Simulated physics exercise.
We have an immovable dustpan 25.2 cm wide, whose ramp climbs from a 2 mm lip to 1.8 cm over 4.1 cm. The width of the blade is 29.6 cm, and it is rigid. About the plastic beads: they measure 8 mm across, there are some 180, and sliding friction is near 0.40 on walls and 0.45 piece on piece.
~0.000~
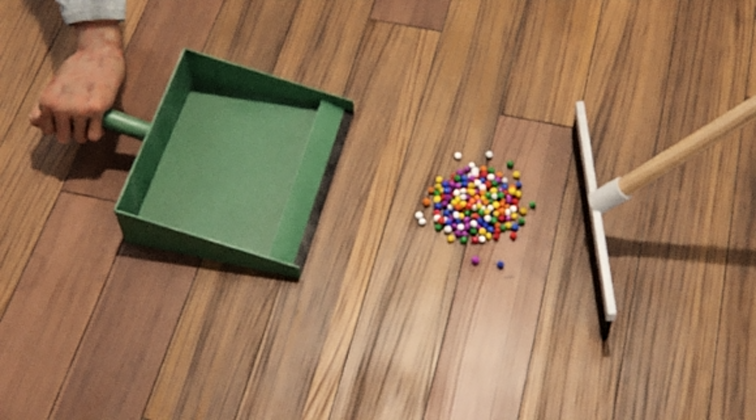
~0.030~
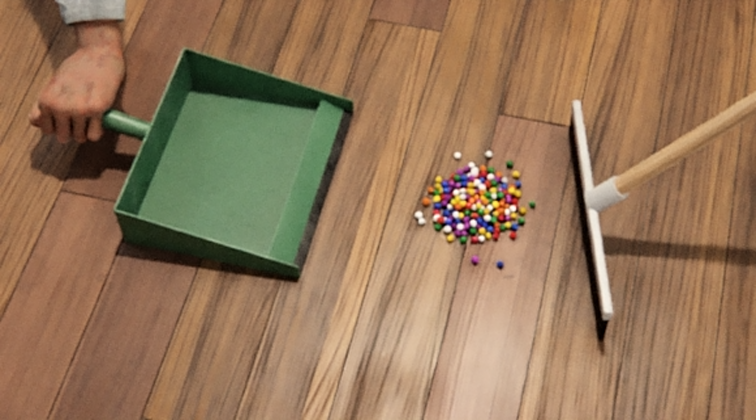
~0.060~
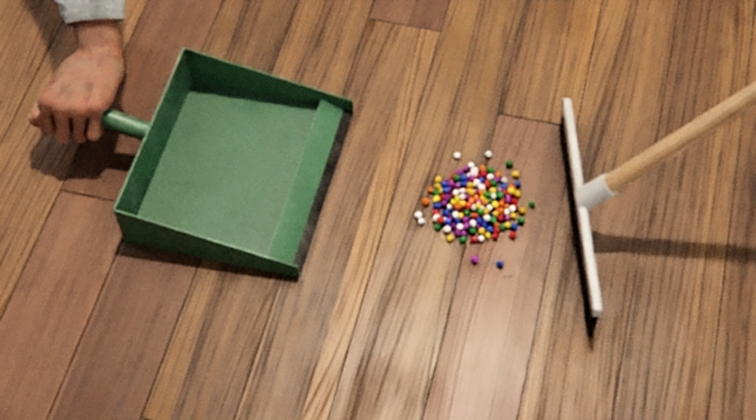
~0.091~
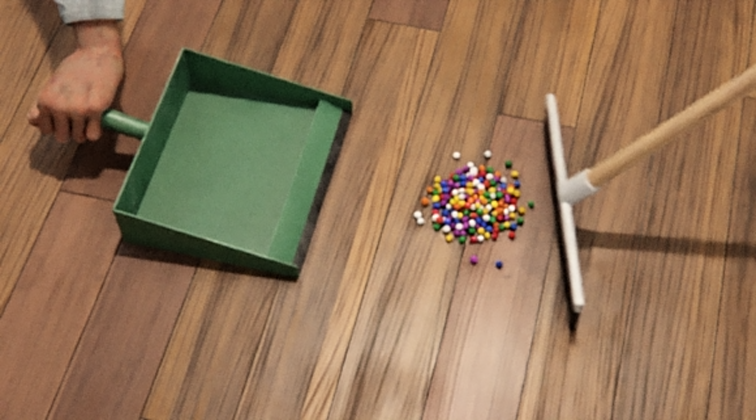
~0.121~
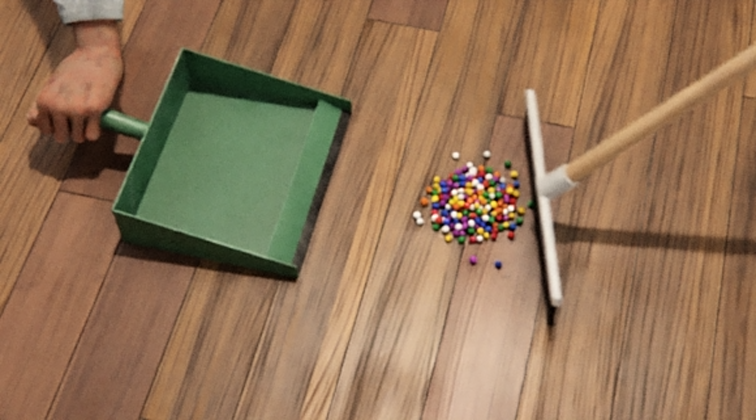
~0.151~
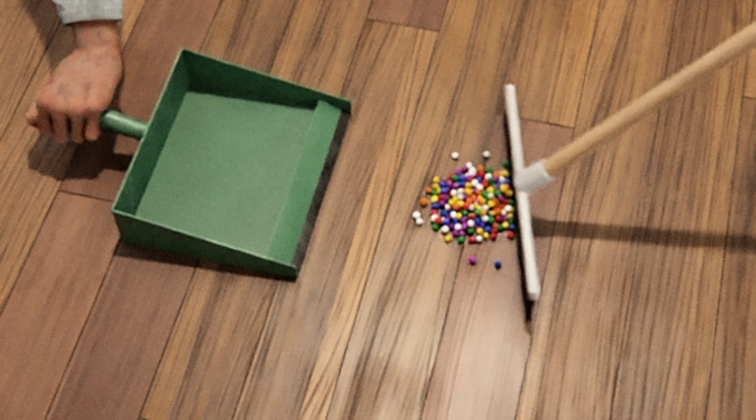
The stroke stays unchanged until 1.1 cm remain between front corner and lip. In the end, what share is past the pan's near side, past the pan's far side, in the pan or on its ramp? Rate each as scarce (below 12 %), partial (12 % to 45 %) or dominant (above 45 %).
Ratings: Near side - scarce; far side - scarce; pan - partial.
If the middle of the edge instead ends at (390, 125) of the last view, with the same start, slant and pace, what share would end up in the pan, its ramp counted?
Roughly 10 percent.
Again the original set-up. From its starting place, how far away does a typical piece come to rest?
That distance is close to 18 cm.
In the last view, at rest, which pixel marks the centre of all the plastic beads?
My guess is close to (329, 190).
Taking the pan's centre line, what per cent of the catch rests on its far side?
Close to 60 %.
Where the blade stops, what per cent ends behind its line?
Estimate: Near 0 %.
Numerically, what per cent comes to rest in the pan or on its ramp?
Some 25 per cent.
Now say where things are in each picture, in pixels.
Blade from (610, 316) to (579, 110), moved 0.0 cm, 0 of the pieces shifted so far; middle of the pieces at (479, 205); pan at (228, 172), in the first picture.
Blade from (607, 314) to (576, 109), moved 0.4 cm, 0 of the pieces shifted so far; middle of the pieces at (479, 204), in the second picture.
Blade from (596, 311) to (566, 106), moved 1.5 cm, 0 of the pieces shifted so far; middle of the pieces at (479, 204), in the third picture.
Blade from (578, 307) to (550, 103), moved 3.5 cm, 0 of the pieces shifted so far; middle of the pieces at (478, 204), in the fourth picture.
Blade from (555, 301) to (530, 98), moved 6.0 cm, 0 of the pieces shifted so far; middle of the pieces at (477, 204), in the fifth picture.
Blade from (533, 295) to (509, 93), moved 8.5 cm, 17 of the pieces shifted so far; middle of the pieces at (477, 204); pan at (226, 172). The blade's pace is about 0.85 m/s, heading 5 degrees away from the viewer's side, in the sixth picture.
After 0.27 s, middle of the blade 14 cm from the lip; 0 % over the lip, far side 0 %, near side 0 %.
Then, at 0.35 s, middle of the blade 7 cm from the lip; 0 % over the lip, far side 0 %, near side 0 %.
After 0.57 s, middle of the blade 5 cm from the lip; 30 % over the lip, far side 0 %, near side 5 %.
In the end, at 1.5 s, near side 10 %, far side 0 %, pan 25 %, in front of the lip or behind the blade 70 %.
